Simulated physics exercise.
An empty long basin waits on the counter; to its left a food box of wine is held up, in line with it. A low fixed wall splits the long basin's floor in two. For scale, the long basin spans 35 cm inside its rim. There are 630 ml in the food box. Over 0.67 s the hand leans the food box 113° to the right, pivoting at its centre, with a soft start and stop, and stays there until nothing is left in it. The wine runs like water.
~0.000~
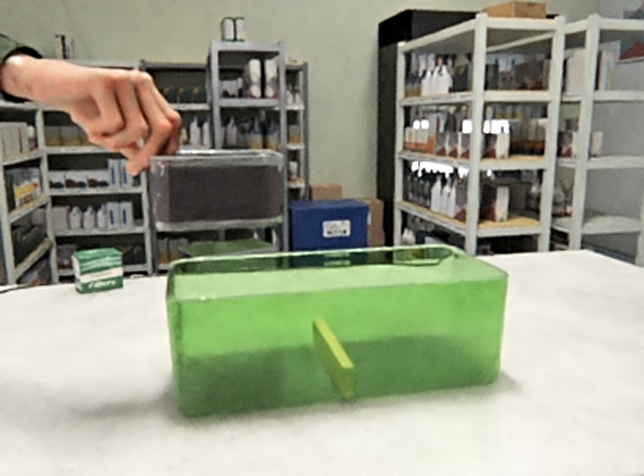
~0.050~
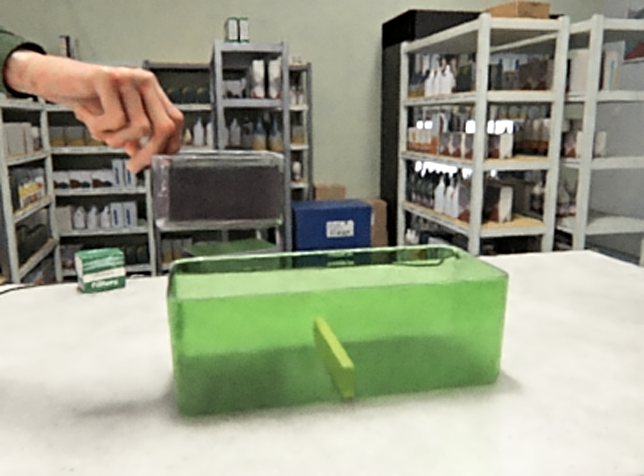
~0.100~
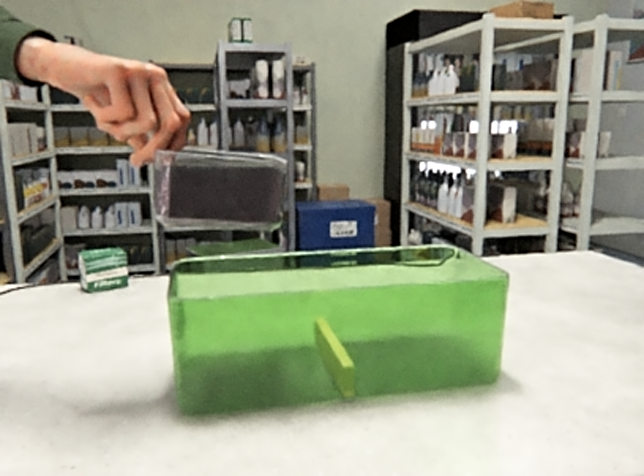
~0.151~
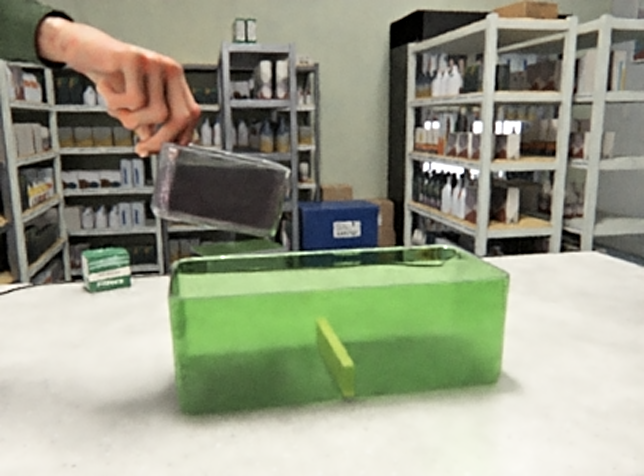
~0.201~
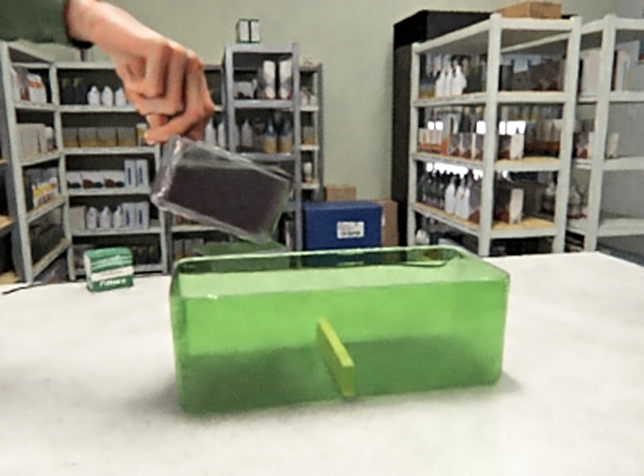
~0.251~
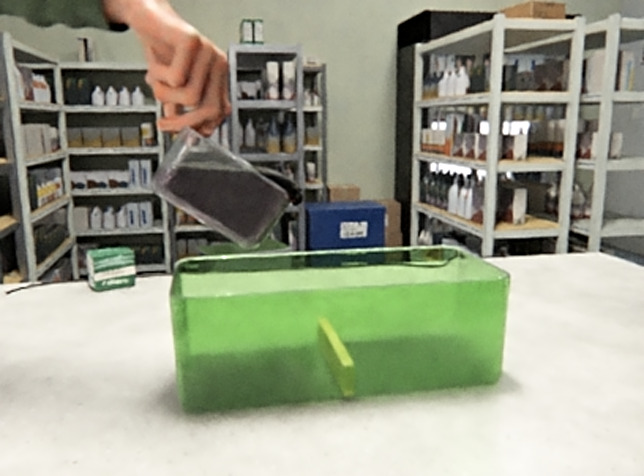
In a storage room, a hand tilts a clear box of dark liquid rightward above a green basin.
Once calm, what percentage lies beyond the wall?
Roughly 49 per cent is past the wall.
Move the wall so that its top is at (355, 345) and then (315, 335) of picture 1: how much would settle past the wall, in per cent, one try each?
First 25, then 65 per cent.
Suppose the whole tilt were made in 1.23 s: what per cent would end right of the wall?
In that case some 65 per cent.
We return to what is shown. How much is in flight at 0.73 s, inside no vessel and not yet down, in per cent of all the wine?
Near 3 in a hundred.
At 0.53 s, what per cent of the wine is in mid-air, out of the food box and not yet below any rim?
Near 22 in a hundred.
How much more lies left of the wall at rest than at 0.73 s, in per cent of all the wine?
About 4 per cent.
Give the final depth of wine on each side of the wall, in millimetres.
Left about 12 mm, right about 12 mm.
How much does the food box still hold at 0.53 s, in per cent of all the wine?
Near 16 in a hundred.
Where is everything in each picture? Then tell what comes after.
The first frame shows tilt 0°; pouring edge (277, 155); surface from (155, 166) to (274, 163); the long basin's rim runs from (169, 280) to (478, 261); the wall's top is at (331, 341).
The second frame shows tilt 2°; pouring edge (279, 157); surface from (158, 165) to (275, 164).
The third frame shows tilt 6°; pouring edge (281, 162); surface from (160, 164) to (278, 166).
The fourth frame shows tilt 14°; pouring edge (285, 170); surface from (163, 165) to (282, 168).
The fifth frame shows tilt 23°; pouring edge (287, 181); surface from (163, 165) to (284, 175); 3 per cent is over the edge.
The sixth frame shows tilt 35°; pouring edge (287, 194); surface from (166, 164) to (275, 179); 8 per cent is over the edge.
Then, 0.53 s in, the tilt is 101° and 16 per cent is still to pour, 24 is left of the wall and 37 right of it.
Then, 0.73 s in, the tilt is 113° and 2 per cent is still to pour, 46 is left of the wall and 49 right of it.
Then, 0.94 s in, the tilt is 113° and 0 per cent is still to pour, 50 is left of the wall and 49 right of it.
Then, 1.17 s in, the tilt is 113° and 0 per cent is still to pour, 50 is left of the wall and 49 right of it.
Finally, 50 per cent lies left of the wall, 49 right of it and 1 outside.
